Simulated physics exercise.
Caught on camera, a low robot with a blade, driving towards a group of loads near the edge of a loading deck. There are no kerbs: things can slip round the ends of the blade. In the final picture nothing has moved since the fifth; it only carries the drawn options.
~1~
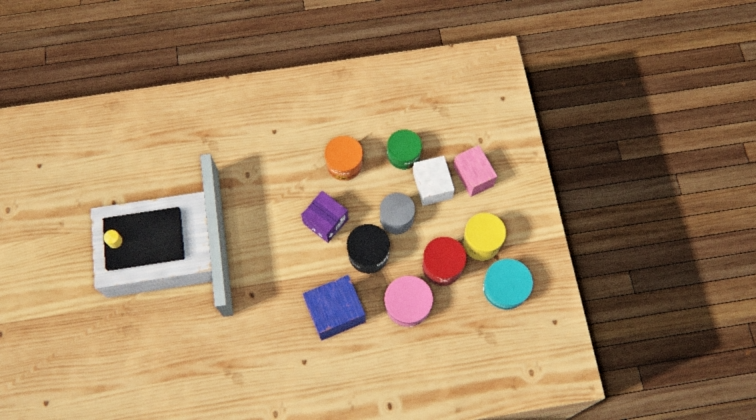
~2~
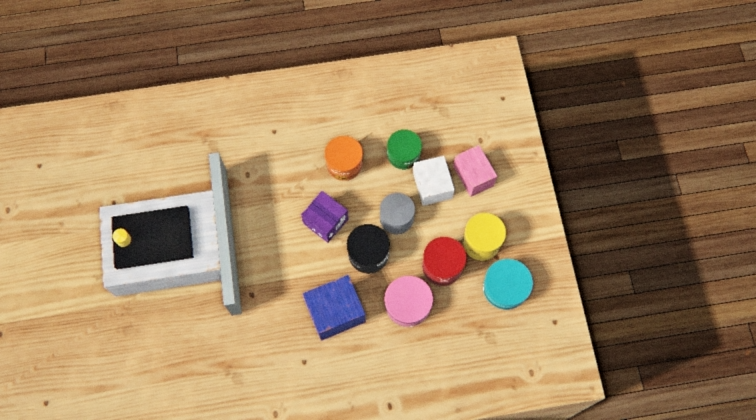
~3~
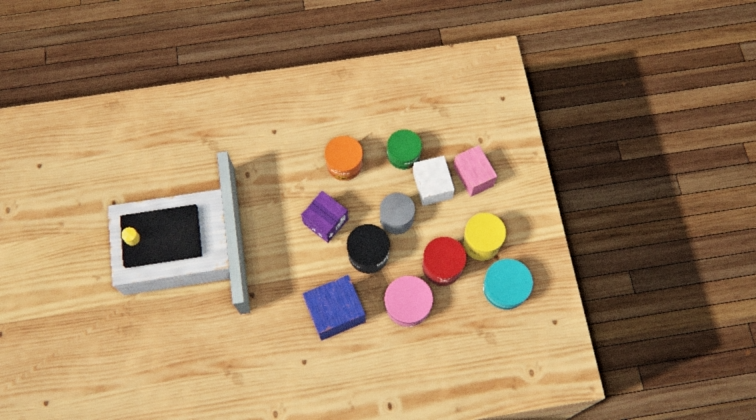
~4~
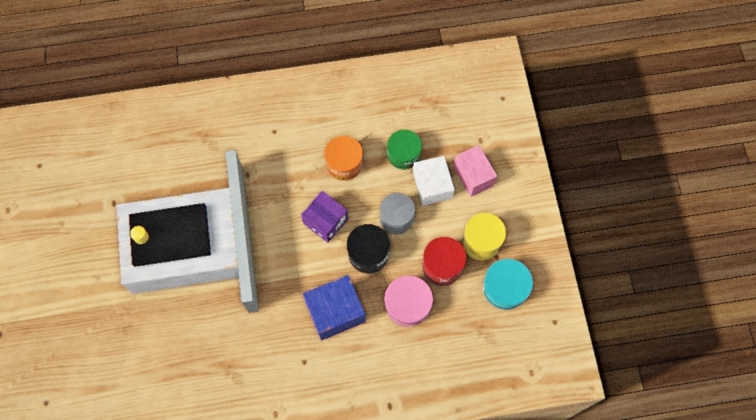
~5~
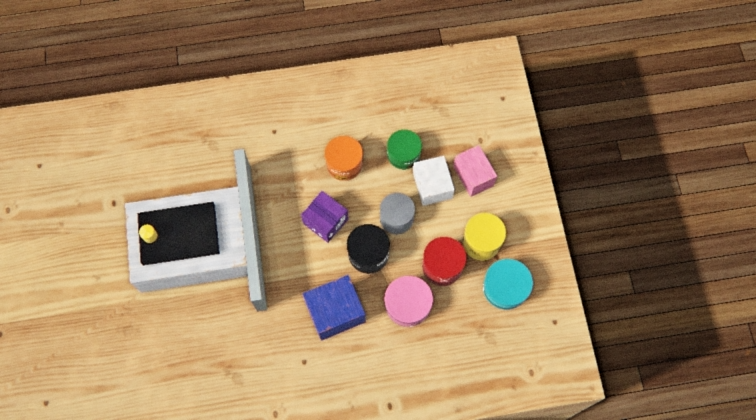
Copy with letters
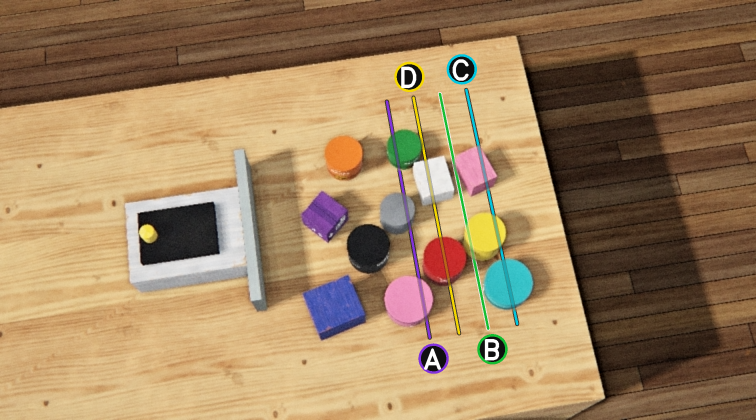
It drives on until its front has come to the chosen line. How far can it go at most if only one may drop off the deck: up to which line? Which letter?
It should halt at C.
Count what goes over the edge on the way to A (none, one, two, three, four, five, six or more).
By then, none.
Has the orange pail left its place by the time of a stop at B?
Yes.
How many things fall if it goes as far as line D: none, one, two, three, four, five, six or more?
The count is none.
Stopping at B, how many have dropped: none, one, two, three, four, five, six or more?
By then, none.
On the marked copy, A at (407, 214); B at (463, 205); C at (491, 201); D at (435, 210).
Taking C. A third of the way, robot (274, 218); blue crate (371, 318); pink pail (425, 306).
Two thirds of the way, robot (362, 205); turquoise pail (527, 297); pink crate (488, 162).
When it is over, robot (430, 195); yellow pail (562, 224); pink crate (532, 139); none fallen.
As for the rest, A is within the limit but short; B is within the limit but short; D is within the limit but short.
